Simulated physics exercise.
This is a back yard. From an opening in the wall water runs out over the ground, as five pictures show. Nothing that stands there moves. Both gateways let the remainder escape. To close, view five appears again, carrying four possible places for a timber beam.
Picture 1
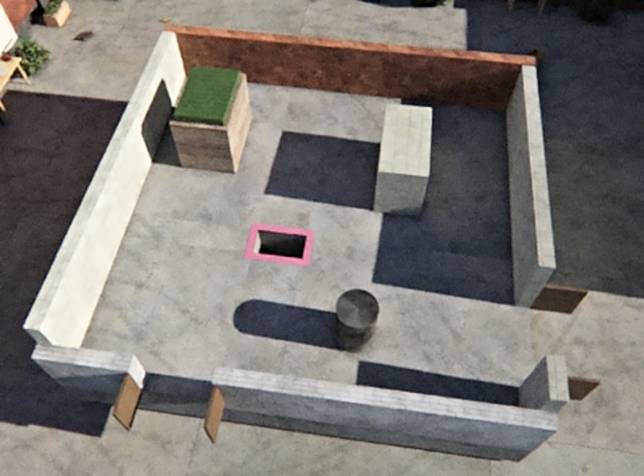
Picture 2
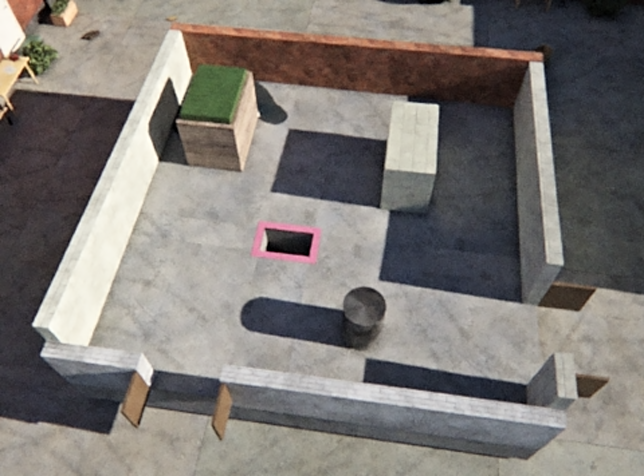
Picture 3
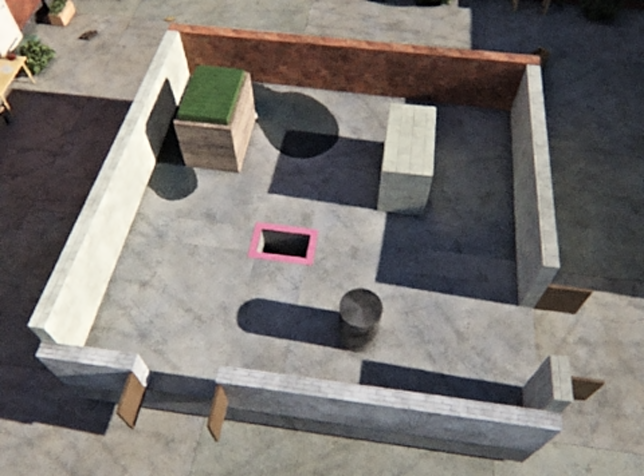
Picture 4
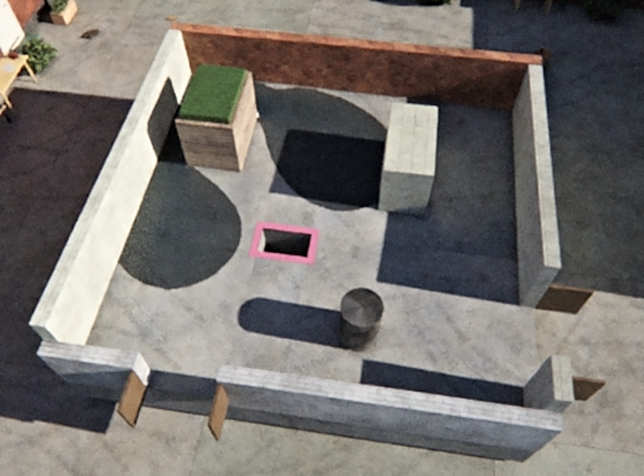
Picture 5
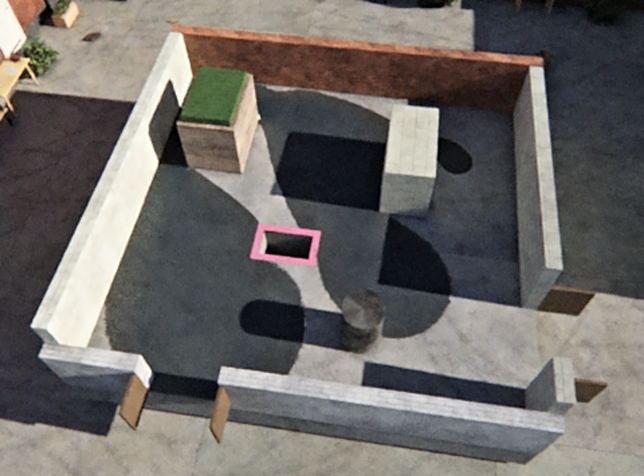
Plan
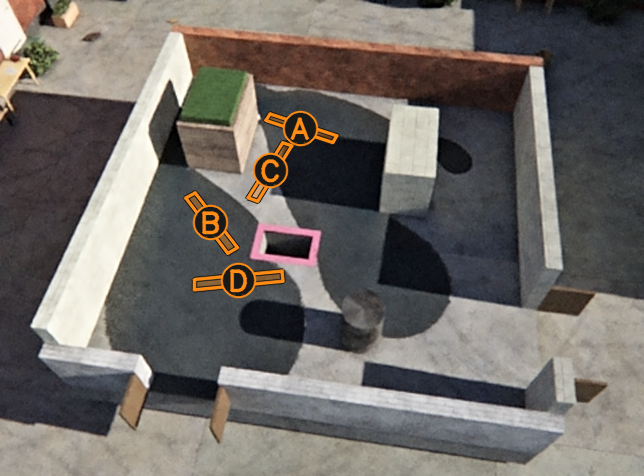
Back yard with low walls, dark water spreading in rounded patches from beside a grass-topped box, passing around a pink-edged pit.
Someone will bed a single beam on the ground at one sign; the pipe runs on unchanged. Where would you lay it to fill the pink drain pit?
Take D.
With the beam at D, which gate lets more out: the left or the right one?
The right gate.
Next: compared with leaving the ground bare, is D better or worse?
Better.
In orange, A from (267, 117) to (334, 139); B from (190, 195) to (232, 250); C from (252, 199) to (287, 144); D from (194, 284) to (282, 276).
For place A, about 7 % of the stream goes into the pink drain pit, about 92 % out by the gates.
For place B, about 6 % of the stream goes into the pink drain pit, about 94 % out by the gates.
For place C, about 5 % of the stream goes into the pink drain pit, about 95 % out by the gates.
For place D, about 19 % of the stream goes into the pink drain pit, about 81 % out by the gates.
